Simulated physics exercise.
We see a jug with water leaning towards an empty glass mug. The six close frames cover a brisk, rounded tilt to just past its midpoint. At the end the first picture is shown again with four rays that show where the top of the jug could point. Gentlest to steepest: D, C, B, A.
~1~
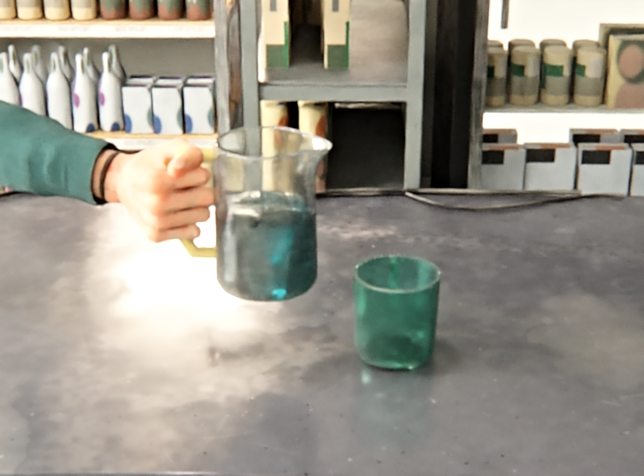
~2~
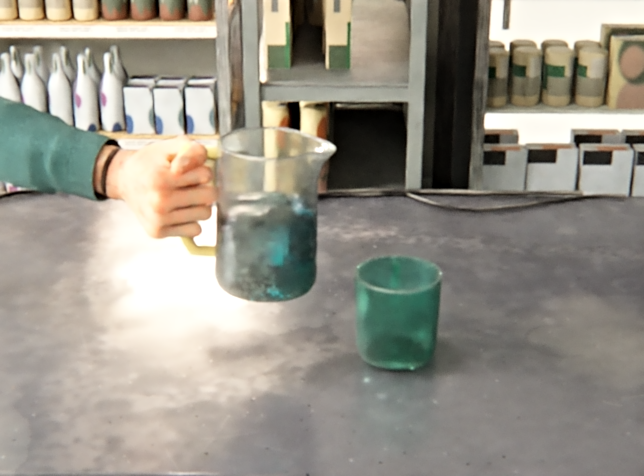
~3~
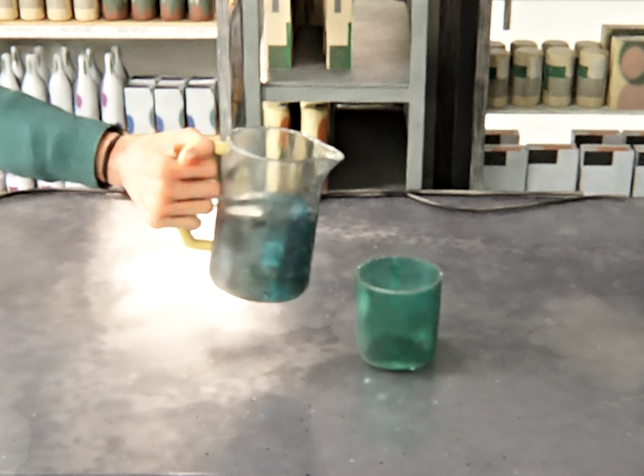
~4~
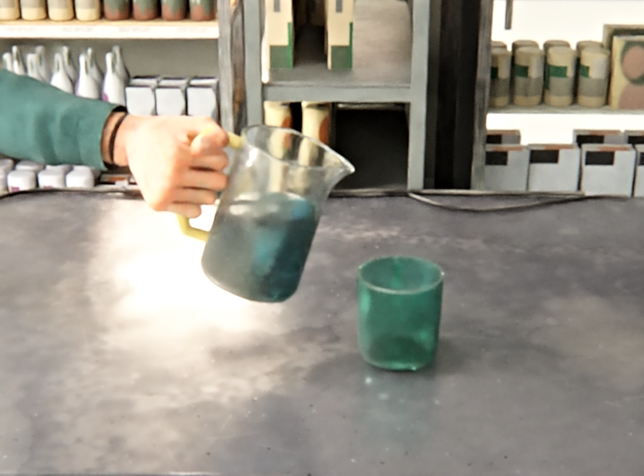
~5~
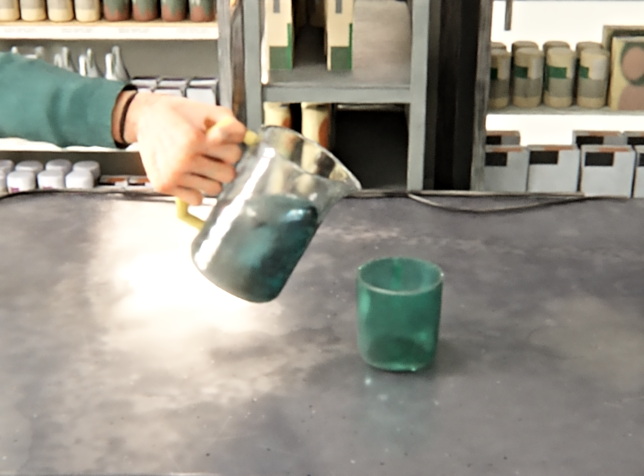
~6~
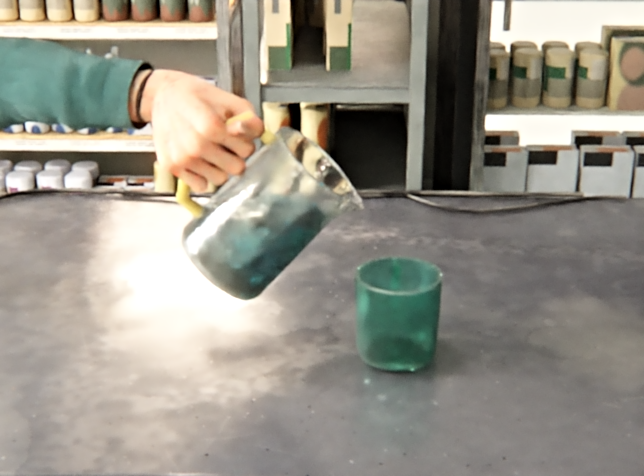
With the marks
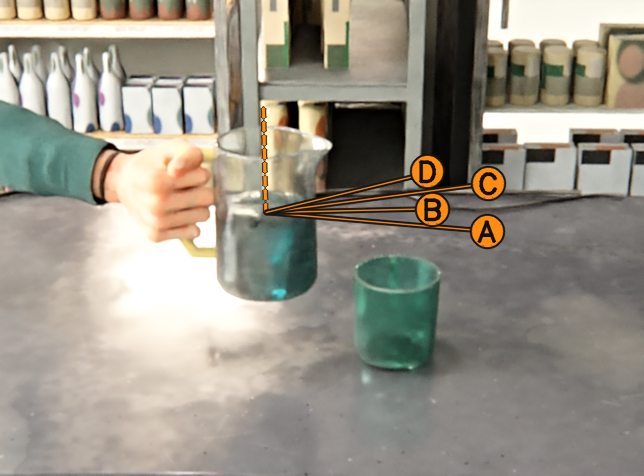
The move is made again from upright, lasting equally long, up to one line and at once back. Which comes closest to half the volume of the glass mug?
Use mark D.
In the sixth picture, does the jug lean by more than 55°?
No, it does not.
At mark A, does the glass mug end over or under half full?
Over.
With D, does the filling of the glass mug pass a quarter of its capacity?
Yes.
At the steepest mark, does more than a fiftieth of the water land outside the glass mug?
Yes.
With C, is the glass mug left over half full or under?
Over.
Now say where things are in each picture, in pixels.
The first frame shows upright, lip at (329, 145); rim of the glass mug round (397, 272); nothing has left yet.
The second frame shows tipped about 2°, lip at (333, 148); nothing has left yet.
The third frame shows tipped about 8°, lip at (341, 156); nothing has left yet.
The fourth frame shows tipped about 18°, lip at (352, 169); nothing has left yet.
The fifth frame shows tipped about 30°, lip at (359, 186); nothing has left yet.
The sixth frame shows tipped about 42°, lip at (362, 206); nothing has left yet.
In orange, A at (470, 229); B at (415, 209); C at (471, 185); D at (411, 177).
With A, the glass mug ends with about 74 % of what it can hold; 26 % of the water is spilt.
With B, the glass mug ends with about 82 % of what it can hold; 7 % of the water is spilt.
With C, the glass mug ends with about 70 % of what it can hold.
With D, the glass mug ends with about 50 % of what it can hold.
